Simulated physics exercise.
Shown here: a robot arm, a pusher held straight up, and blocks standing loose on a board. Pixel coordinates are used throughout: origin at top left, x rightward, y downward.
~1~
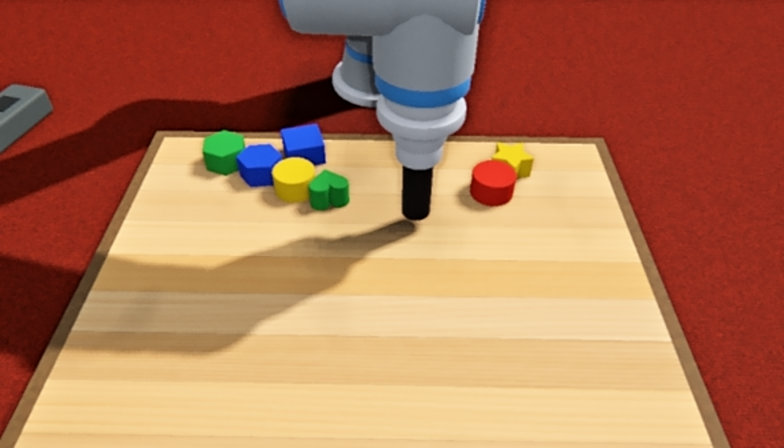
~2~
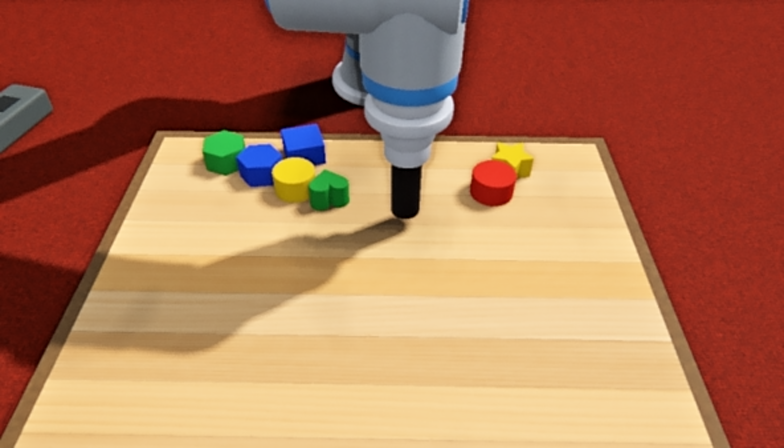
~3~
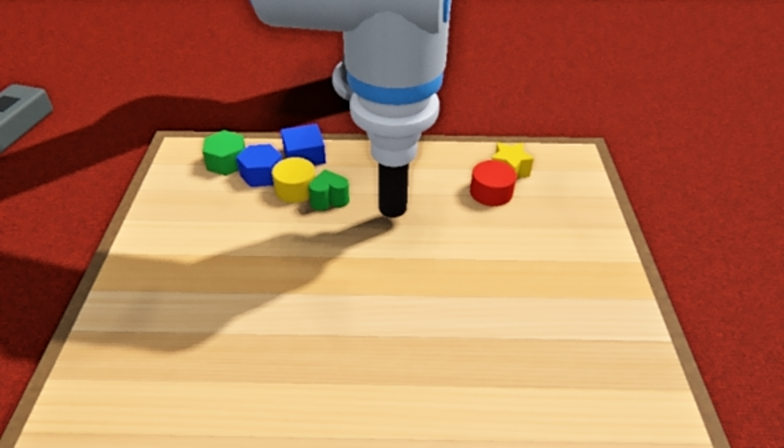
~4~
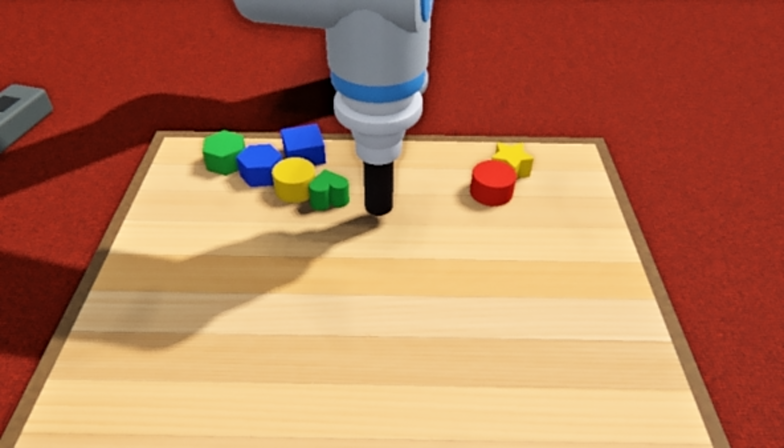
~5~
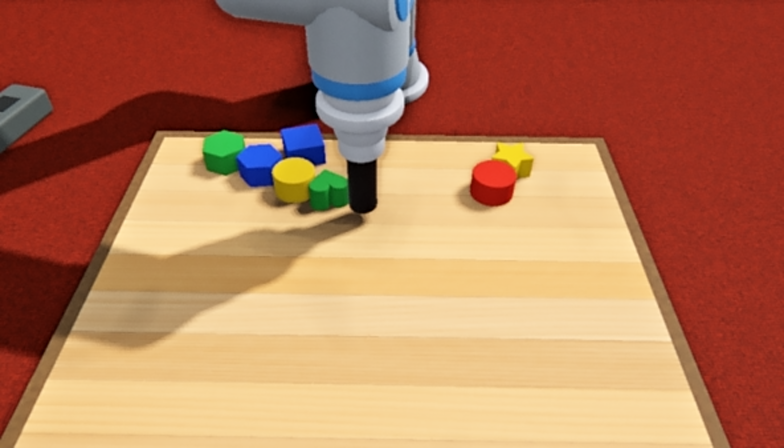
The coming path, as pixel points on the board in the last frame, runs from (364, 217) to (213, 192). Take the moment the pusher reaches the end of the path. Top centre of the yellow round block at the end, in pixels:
Its top face will be centred at roughly (282, 160).
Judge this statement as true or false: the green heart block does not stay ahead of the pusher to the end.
True - the claim holds.
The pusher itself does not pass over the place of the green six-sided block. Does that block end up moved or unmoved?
The block moves away from its spot.
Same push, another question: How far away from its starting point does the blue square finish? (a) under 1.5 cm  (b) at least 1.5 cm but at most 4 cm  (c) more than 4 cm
Letter a.
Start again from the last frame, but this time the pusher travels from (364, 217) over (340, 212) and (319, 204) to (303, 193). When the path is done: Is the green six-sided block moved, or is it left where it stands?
The green six-sided block changes place.
What follows on the original path. One third of the way, pusher (311, 196); green six-sided block (218, 141); blue six-sided block (251, 153); yellow round block (286, 163); green heart block (323, 171), turned 25° clockwise.
Two thirds of the way, pusher (259, 188); green six-sided block (213, 140); blue six-sided block (249, 149); yellow round block (282, 160); blue square (305, 134); green heart block (324, 171), turned 25° clockwise.
At the end, pusher (210, 180); green six-sided block (213, 140); blue six-sided block (249, 149); yellow round block (282, 160); blue square (305, 134); green heart block (324, 171), turned 25° clockwise.
